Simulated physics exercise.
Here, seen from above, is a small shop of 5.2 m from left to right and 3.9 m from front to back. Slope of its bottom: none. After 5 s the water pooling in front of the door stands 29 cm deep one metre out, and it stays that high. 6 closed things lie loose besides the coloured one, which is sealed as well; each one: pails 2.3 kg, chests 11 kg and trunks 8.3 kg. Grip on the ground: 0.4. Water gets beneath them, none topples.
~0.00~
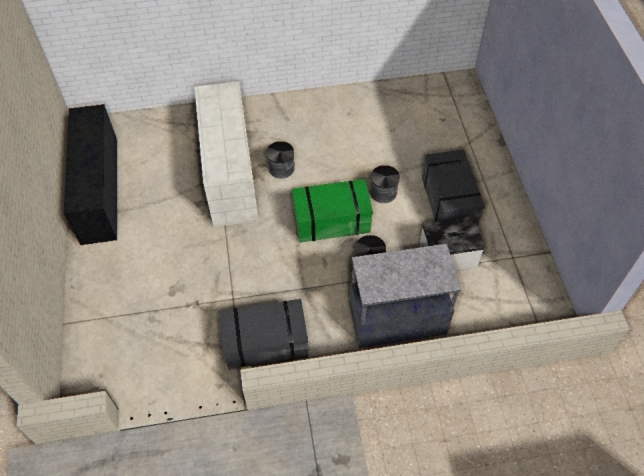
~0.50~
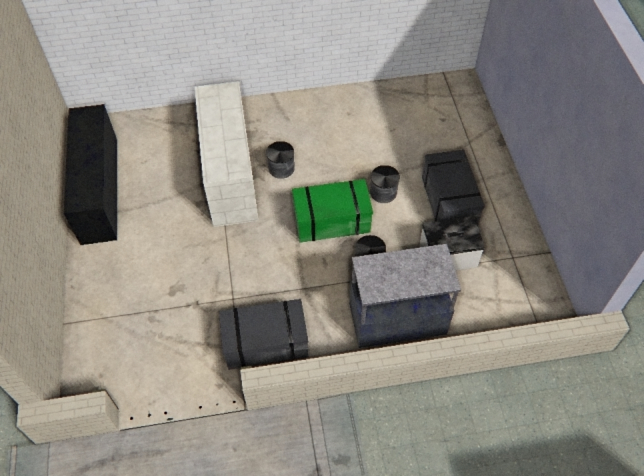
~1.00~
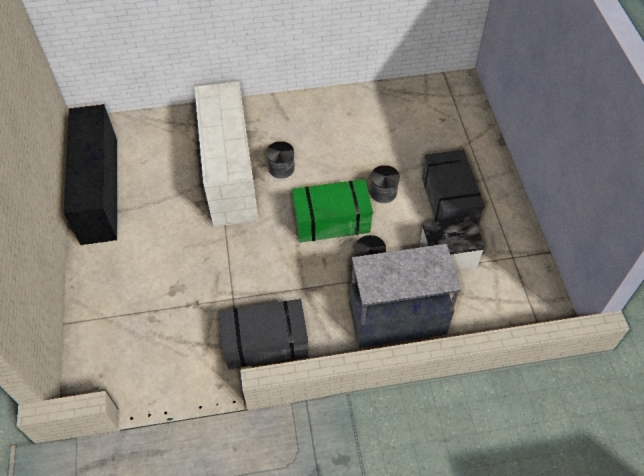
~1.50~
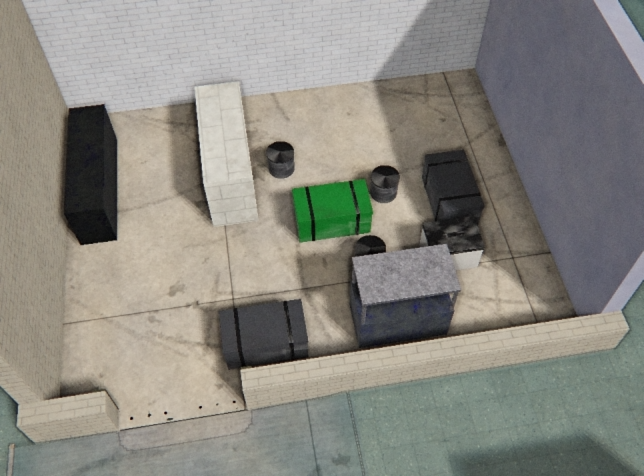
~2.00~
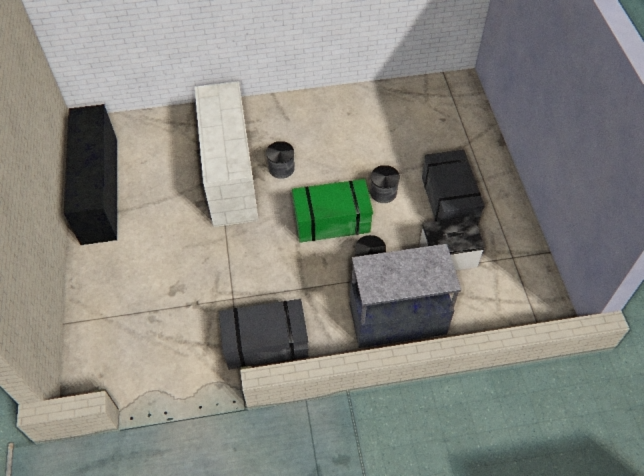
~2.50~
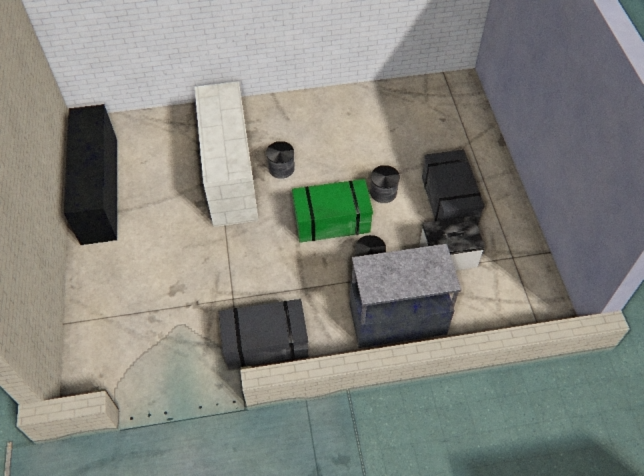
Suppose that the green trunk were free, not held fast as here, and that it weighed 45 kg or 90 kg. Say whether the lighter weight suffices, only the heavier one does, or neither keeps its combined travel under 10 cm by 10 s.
Expect the smaller amount to be sufficient.
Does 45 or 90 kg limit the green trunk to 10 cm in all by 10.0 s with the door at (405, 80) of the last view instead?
Under that setup, the heavy option is needed.
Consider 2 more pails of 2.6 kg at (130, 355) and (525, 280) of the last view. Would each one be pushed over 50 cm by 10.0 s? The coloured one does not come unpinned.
In the order given, beyond the mark and then within the mark.
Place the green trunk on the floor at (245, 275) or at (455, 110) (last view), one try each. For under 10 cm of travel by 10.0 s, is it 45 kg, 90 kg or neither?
In that order: Only the larger holds; only the larger holds.
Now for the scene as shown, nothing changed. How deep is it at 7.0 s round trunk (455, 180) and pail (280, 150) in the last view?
Depth approx. 2 cm / 7 cm.
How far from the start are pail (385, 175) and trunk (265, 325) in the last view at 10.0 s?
Shifts: 20 cm / 80 cm.
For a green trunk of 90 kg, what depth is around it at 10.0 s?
Depth: Approx. 6 cm.
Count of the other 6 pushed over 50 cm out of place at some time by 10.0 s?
It works out to 4.
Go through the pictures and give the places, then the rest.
The green trunk at (332, 200), on the bottom; 0.0 m2 under water; 0 of 7 have shifted, in the first frame.
The green trunk at (332, 200) rests on the ground; 0.0 m2 under water; 0 of 7 have shifted, in the second frame.
The green trunk at (332, 200), on the bottom; 0.0 m2 under water; 0 of 7 have shifted, in the third frame.
The green trunk at (332, 200), on the bottom; water covers 0.0 m2; 0 of 7 have shifted, in the fourth frame.
The green trunk at (332, 200), on the bottom; 0.1 m2 under water; 0 of 7 have shifted, in the fifth frame.
The green trunk at (332, 200), on the bottom; 0.6 m2 under water; 0 of 7 have shifted, in the sixth frame.
After 3.5 s the green trunk would be 0 cm from its start with 45 kg and 0 cm from its start with 90 kg; 0 cm of water round it then.
After 4.5 s the green trunk would be 0 cm from its start with 45 kg and 0 cm from its start with 90 kg; 1 cm of water round it then.
After 7.0 s the green trunk would be 0 cm from its start with 45 kg and 0 cm from its start with 90 kg; 5 cm of water round it then.
After 10.0 s the green trunk would be 0 cm from its start with 45 kg and 0 cm from its start with 90 kg; 6 cm of water round it then.
